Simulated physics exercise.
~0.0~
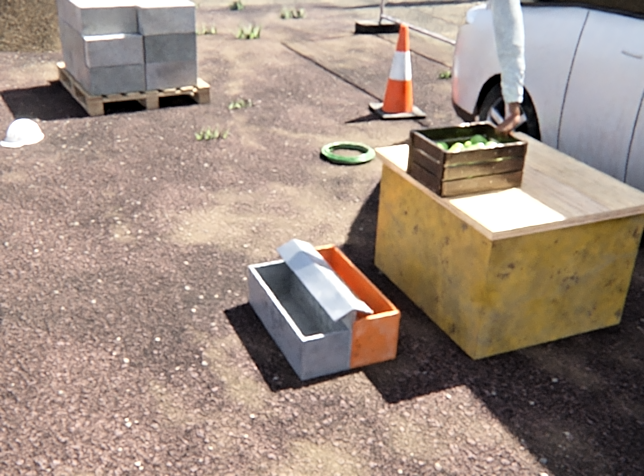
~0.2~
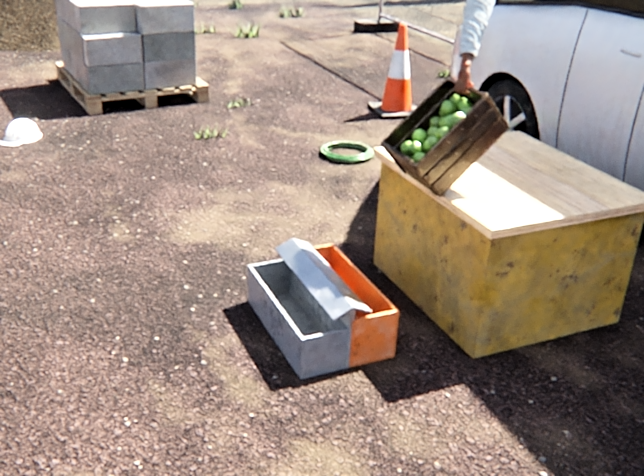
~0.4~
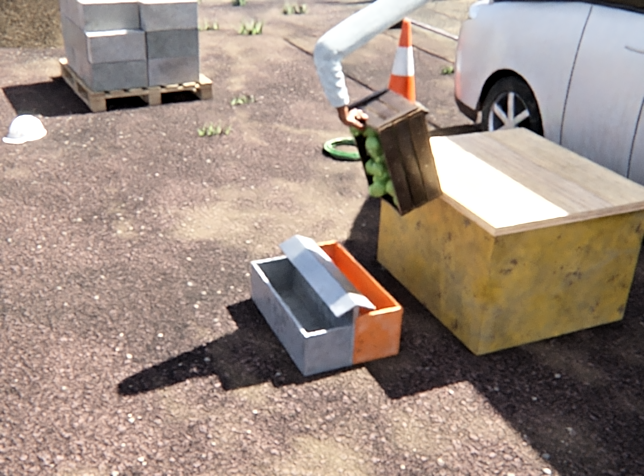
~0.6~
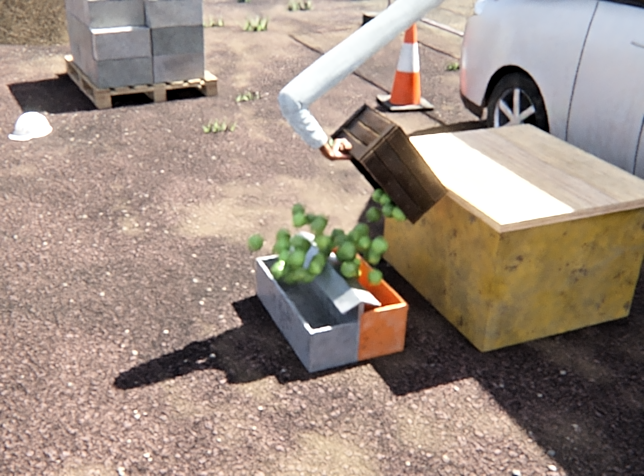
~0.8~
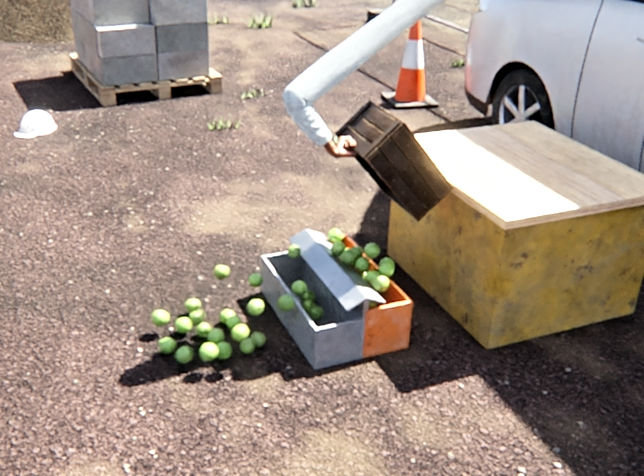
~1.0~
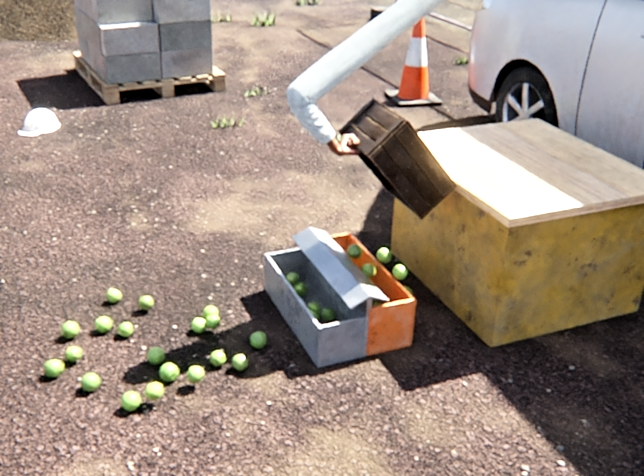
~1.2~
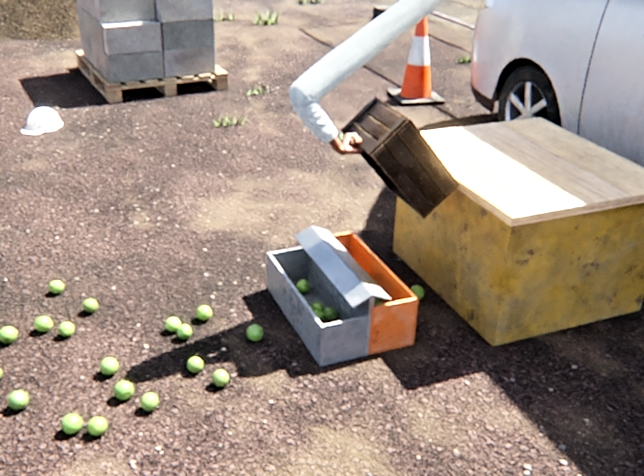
Green apples tumbling from a wooden box tipped by a hand, some landing in a divided bin, many rolling left across the ground.
